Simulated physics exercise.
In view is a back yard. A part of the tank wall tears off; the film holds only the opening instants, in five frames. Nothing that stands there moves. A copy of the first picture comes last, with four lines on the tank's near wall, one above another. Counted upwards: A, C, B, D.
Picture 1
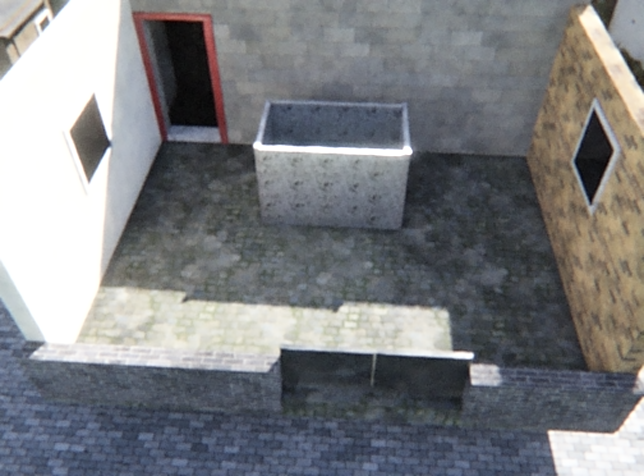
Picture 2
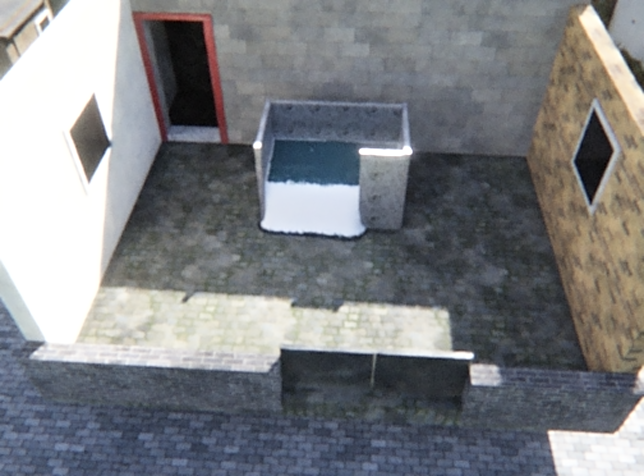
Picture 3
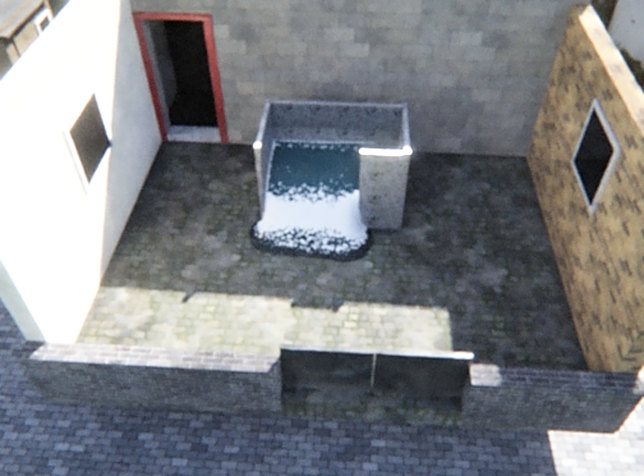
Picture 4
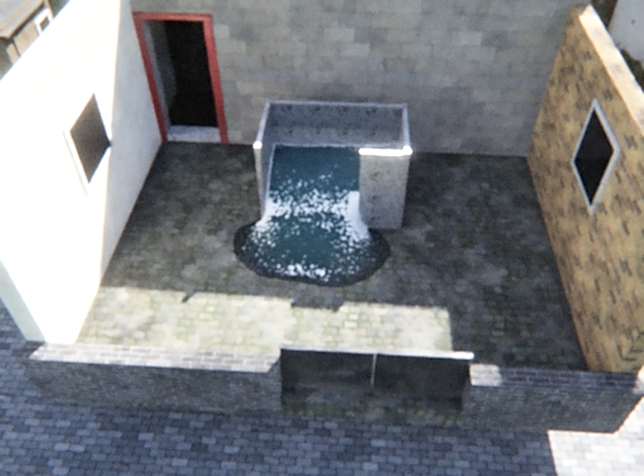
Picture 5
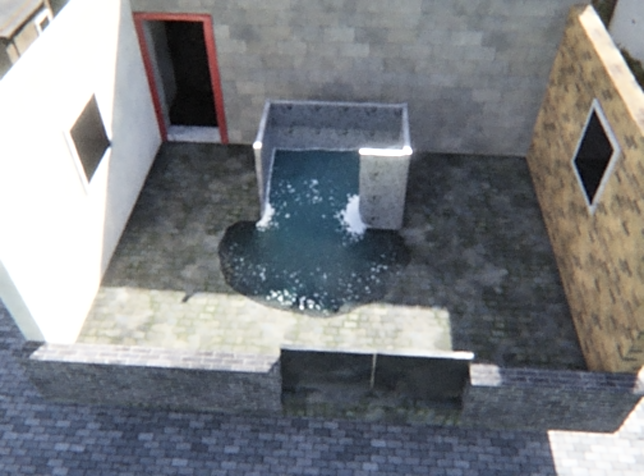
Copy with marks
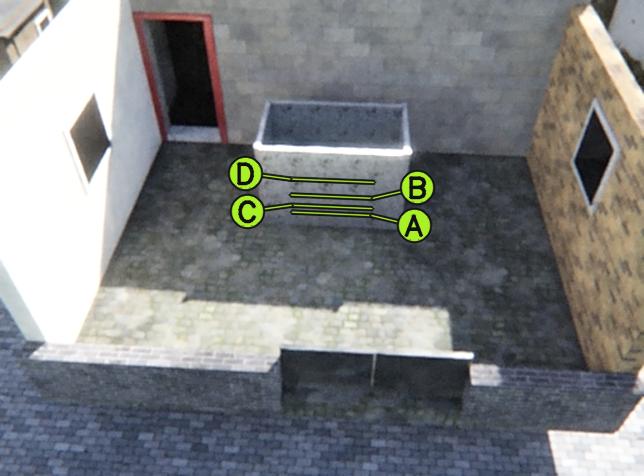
Water pours out through the opened front of a stone tank and spreads across the yard.
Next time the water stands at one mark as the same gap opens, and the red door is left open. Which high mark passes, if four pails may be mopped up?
Line D.
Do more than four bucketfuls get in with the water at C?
No.
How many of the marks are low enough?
All four.
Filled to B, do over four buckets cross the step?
No.
In lime, A at (331, 213); B at (331, 196); C at (331, 206); D at (331, 180); from the bottom up A, C, B, D.
Choosing A, nothing gets over.
Choosing B, nothing gets over.
Choosing C, nothing gets over.
Choosing D, a splash gets over, under a bucket.
